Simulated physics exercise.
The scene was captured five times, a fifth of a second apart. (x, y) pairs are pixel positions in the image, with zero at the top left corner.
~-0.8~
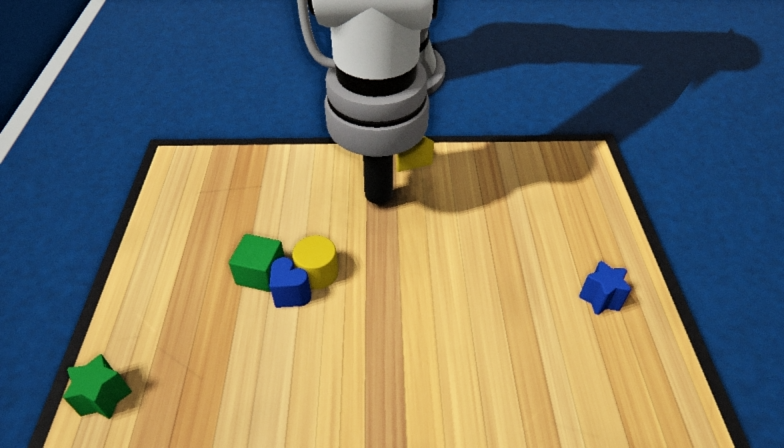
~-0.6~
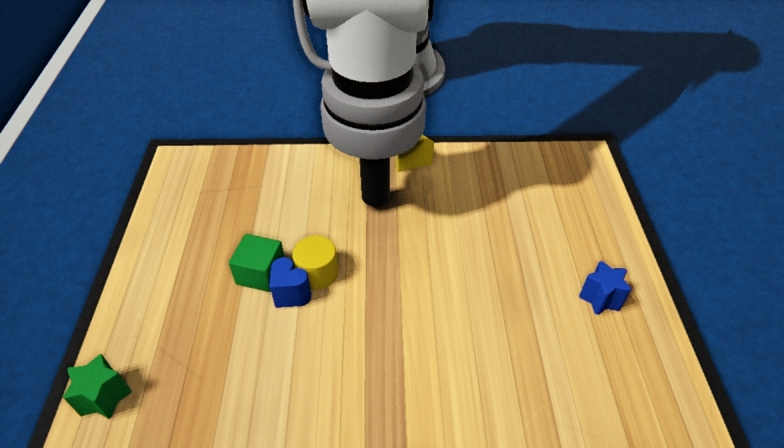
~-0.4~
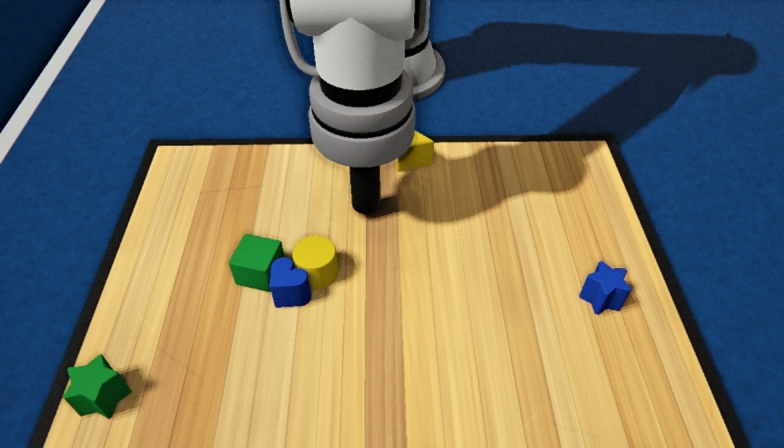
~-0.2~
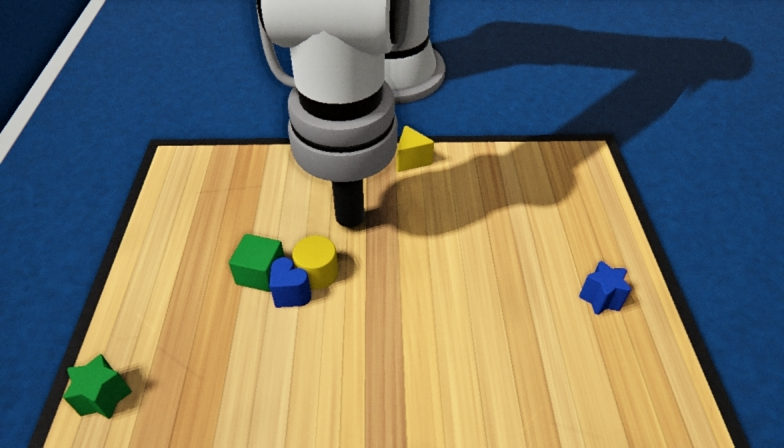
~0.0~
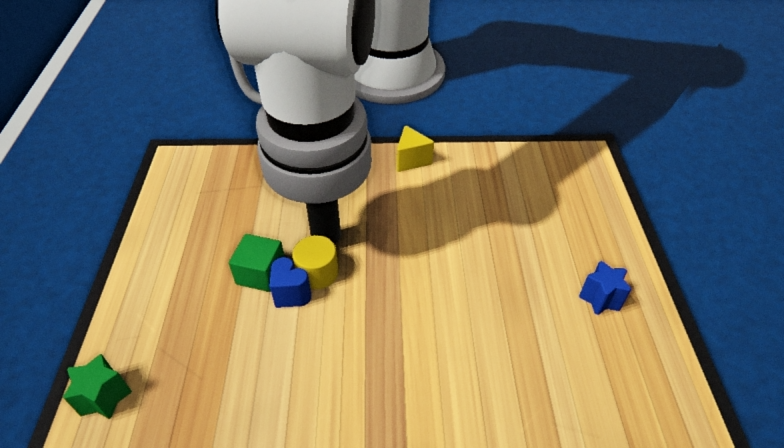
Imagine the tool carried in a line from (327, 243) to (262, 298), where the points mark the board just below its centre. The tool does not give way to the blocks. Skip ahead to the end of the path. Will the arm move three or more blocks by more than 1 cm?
Yes, that is what happens.
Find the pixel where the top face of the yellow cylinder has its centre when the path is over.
So, by the moment the path ends, you'll find the top centre of the yellow cylinder at (307, 276).
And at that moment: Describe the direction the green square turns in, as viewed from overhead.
The turn is clockwise.
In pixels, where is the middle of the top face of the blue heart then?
It will likely be found at (266, 306).
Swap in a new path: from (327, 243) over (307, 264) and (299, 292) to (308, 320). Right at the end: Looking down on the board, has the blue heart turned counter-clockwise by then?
No, it doesn't check out.
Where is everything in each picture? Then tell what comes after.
In the first picture, tool's lower end (379, 194); green square (255, 251); blue heart (286, 273); yellow cylinder (314, 251).
In the second picture, tool (376, 197); blocks still.
In the third picture, tool (366, 204); blocks still.
In the fourth picture, tool (350, 217); blocks still.
In the fifth picture, tool (326, 236); green square (255, 251); blue heart (286, 273); yellow cylinder (314, 251).
On the path given first. Halfway along, tool (293, 262); green square (247, 254); blue heart (272, 289), turned 20° clockwise; yellow cylinder (307, 274).
At the end, tool (260, 291); green square (216, 264), turned 55° clockwise; blue heart (266, 306), turned 20° anticlockwise; yellow cylinder (307, 276).
